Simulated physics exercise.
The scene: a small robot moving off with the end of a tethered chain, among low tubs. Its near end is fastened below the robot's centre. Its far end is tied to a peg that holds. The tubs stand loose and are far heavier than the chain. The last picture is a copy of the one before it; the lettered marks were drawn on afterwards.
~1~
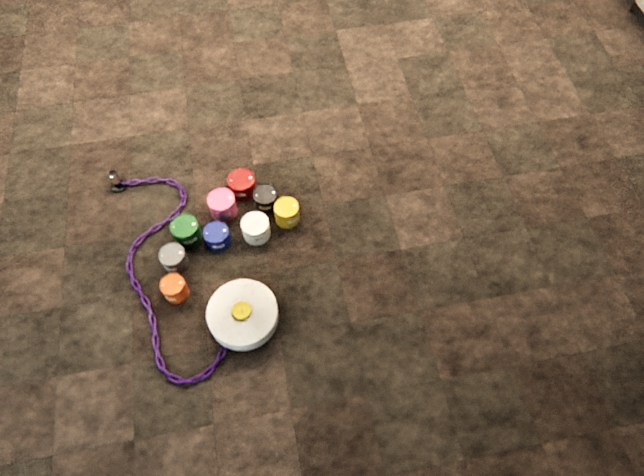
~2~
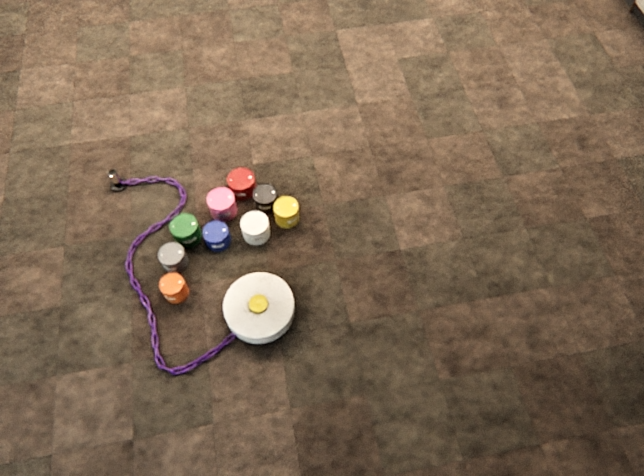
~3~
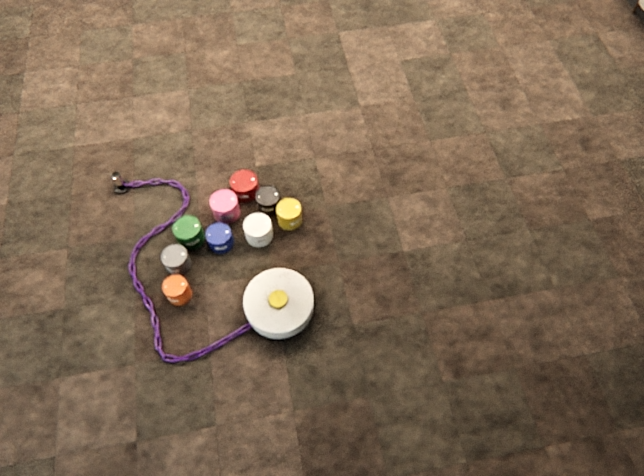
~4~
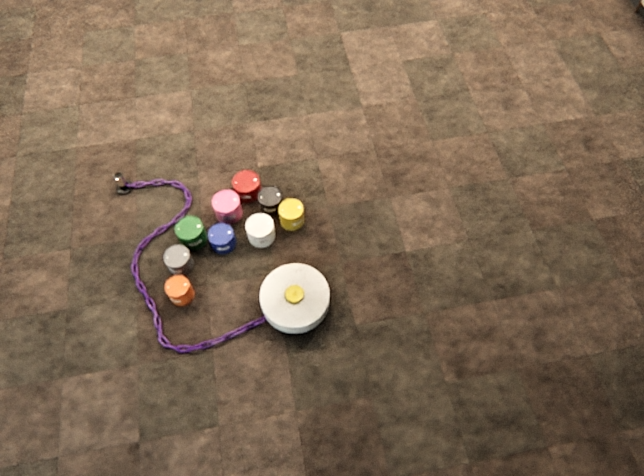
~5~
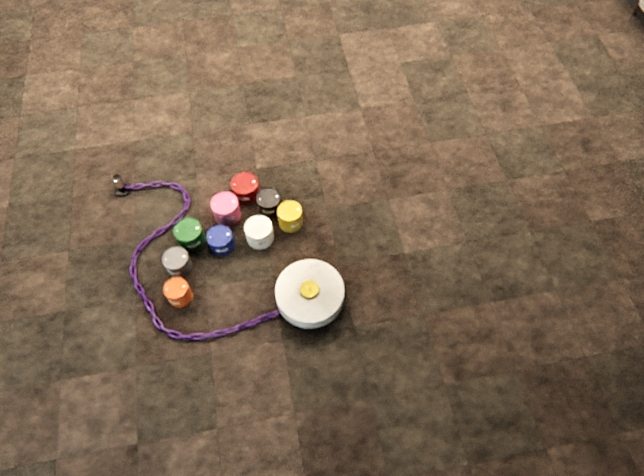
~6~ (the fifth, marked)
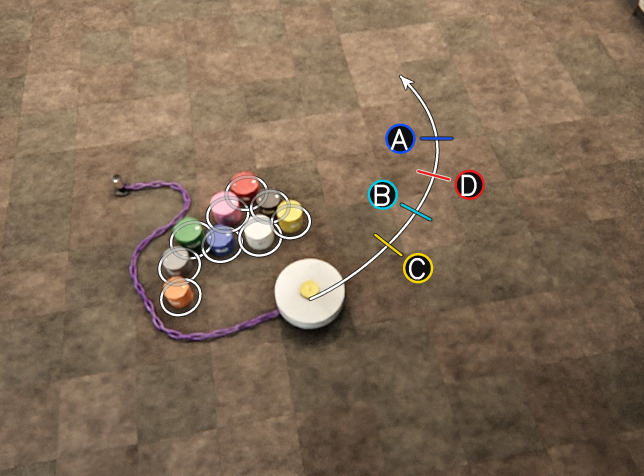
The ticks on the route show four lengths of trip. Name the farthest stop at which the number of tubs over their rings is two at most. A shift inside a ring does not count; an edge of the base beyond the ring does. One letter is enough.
No farther than B.
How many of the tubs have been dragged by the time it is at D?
By then, four.
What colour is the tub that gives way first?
Orange.
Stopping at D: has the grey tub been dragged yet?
Yes.
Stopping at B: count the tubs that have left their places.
One.
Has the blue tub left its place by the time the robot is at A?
Yes.
On the marked copy, A at (437, 138); B at (416, 212); C at (388, 245); D at (434, 175); the route from (310, 299) via (428, 190) to (401, 77).
Taking B. A third of the way, robot (357, 267).
Two thirds of the way, robot (393, 236).
When it is over, robot (418, 206); orange tub (192, 277); one over the rings.
As for the rest, A has eight over the rings; C is within the limit but short; D has four over the rings.
